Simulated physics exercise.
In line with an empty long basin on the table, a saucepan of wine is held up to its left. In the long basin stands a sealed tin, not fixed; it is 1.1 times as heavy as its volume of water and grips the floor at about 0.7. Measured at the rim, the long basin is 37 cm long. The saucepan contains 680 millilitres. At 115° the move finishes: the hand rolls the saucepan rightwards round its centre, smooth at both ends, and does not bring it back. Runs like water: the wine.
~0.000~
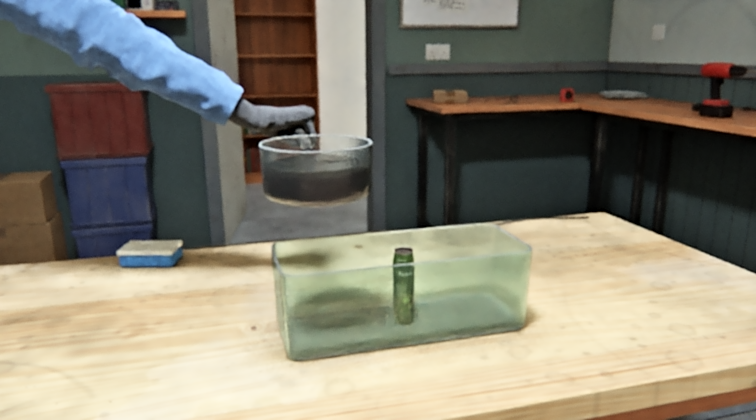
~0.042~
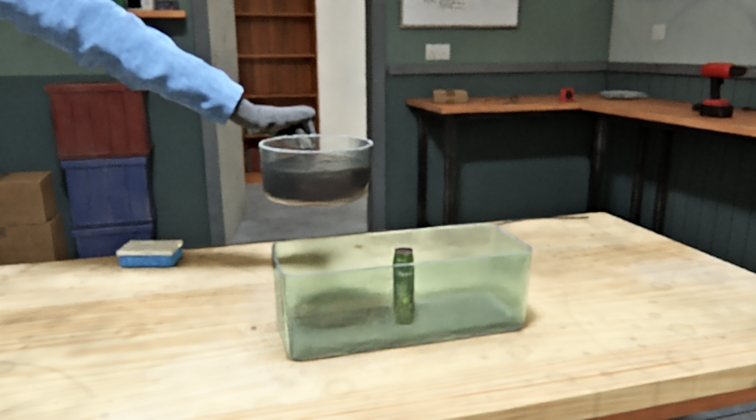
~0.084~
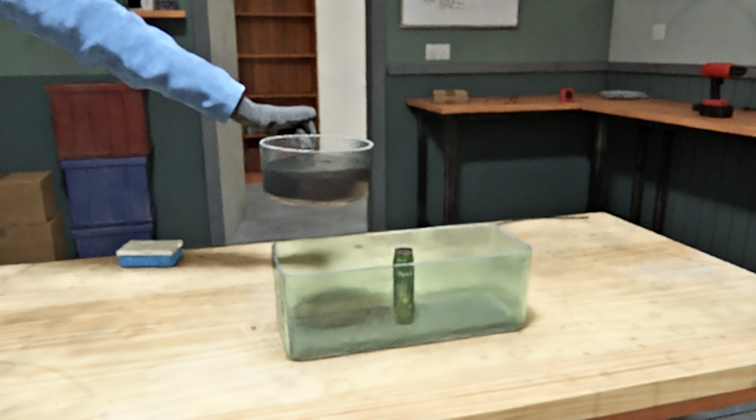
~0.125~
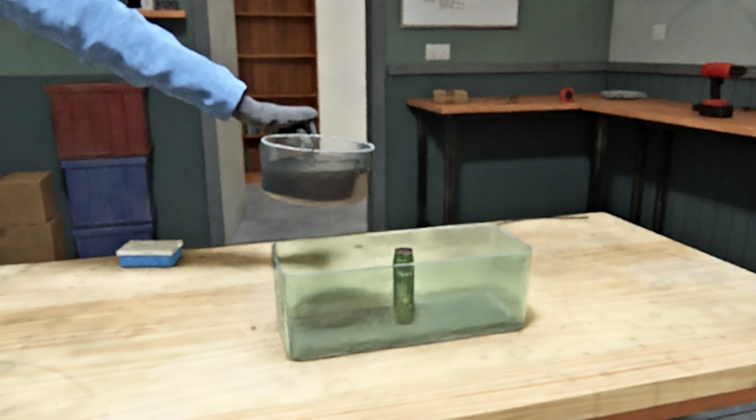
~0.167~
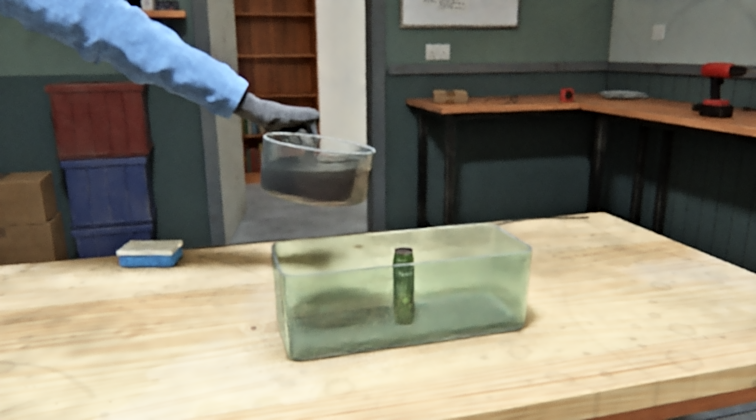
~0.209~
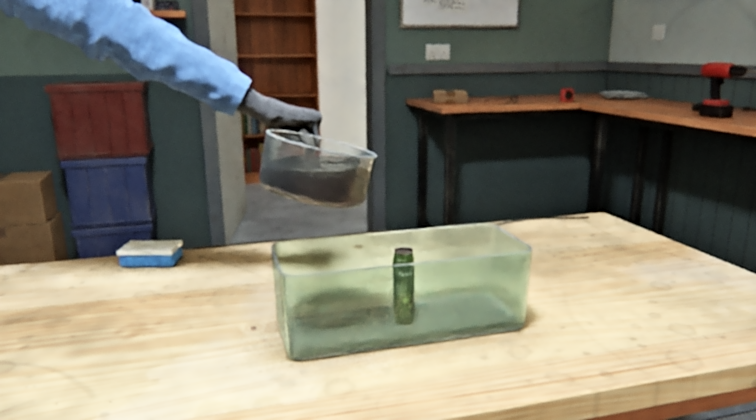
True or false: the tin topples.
False.
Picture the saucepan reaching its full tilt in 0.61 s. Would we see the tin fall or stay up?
In that case the tin overturns.
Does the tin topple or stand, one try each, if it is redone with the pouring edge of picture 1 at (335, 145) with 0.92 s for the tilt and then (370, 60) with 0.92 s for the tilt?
The tin stays vertical the first time and stays vertical the second time.
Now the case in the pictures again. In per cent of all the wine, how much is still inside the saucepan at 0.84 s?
Some 6 per cent.
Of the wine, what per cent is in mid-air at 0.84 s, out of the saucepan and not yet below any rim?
Close to 6 in every hundred parts.
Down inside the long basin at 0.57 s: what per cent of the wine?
Close to 12 in a hundred.
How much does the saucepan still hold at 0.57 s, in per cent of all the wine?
About 48 per cent.
By 0.57 s the tilt is 79° and 48 per cent is still to pour; the tin stands where it began.
By 0.84 s the tilt is 113° and 6 per cent is still to pour; the tin stands where it began.
By 1.12 s the tilt is 115° and 0 per cent is still to pour; the tin stands where it began.
By 1.42 s the tilt is 115° and 0 per cent is still to pour; the tin stands where it began.
At rest the tin stands where it began.
